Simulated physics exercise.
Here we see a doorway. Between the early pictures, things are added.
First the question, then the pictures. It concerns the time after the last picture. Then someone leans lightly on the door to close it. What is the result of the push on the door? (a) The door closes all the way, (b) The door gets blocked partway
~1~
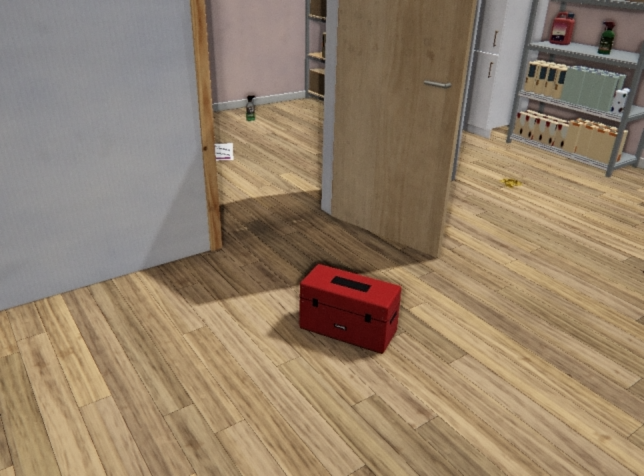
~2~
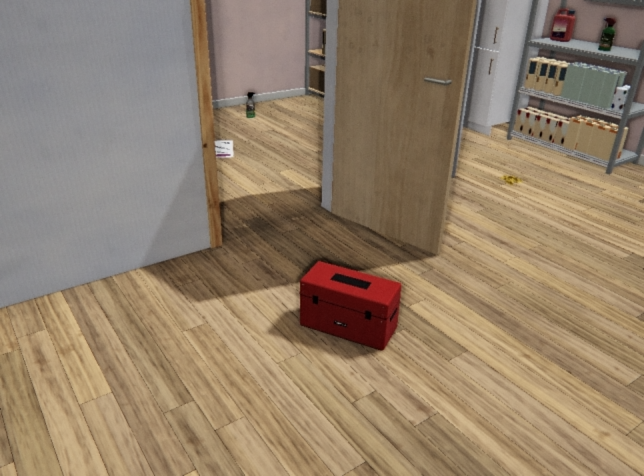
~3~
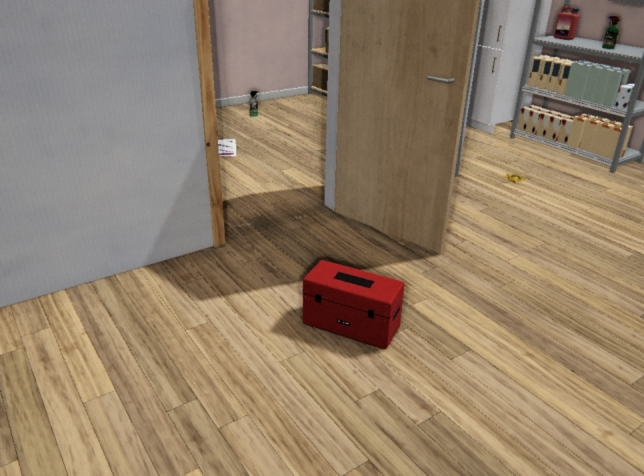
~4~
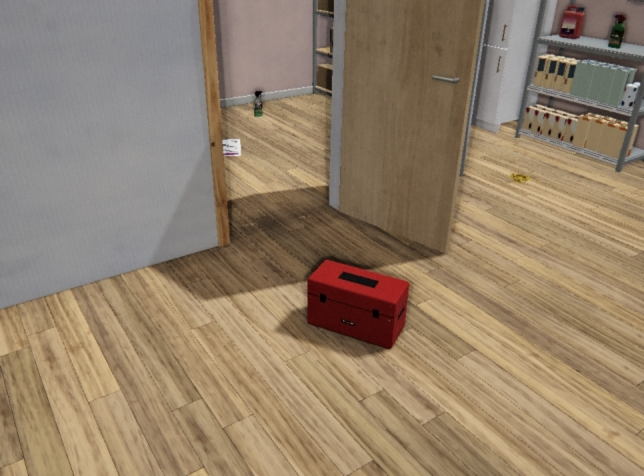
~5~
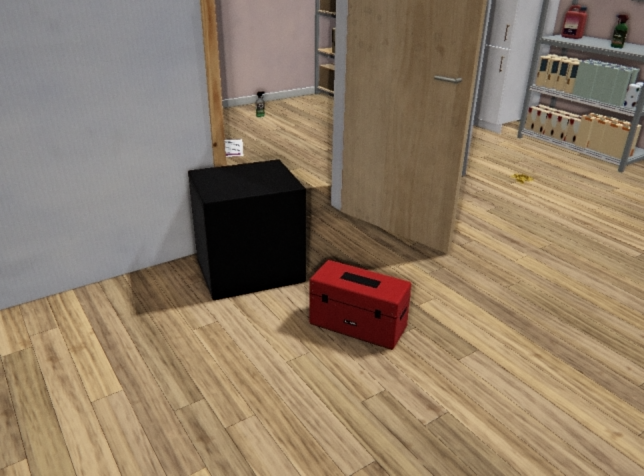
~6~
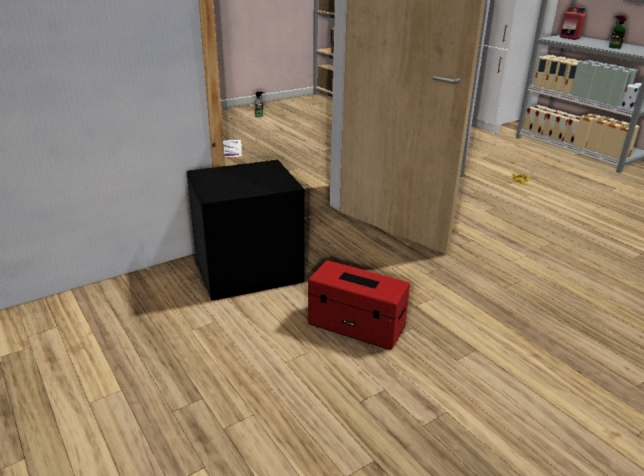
The answer is b.
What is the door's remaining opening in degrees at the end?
Roughly 40 degrees open.
Then, 1.00 s on from there, door 83° open.
Then, 1.60 s on from there, door 60° open.
In the end, door 38° open; both unmoved. At the end, from the last picture's camera, black appliance near (245, 227).
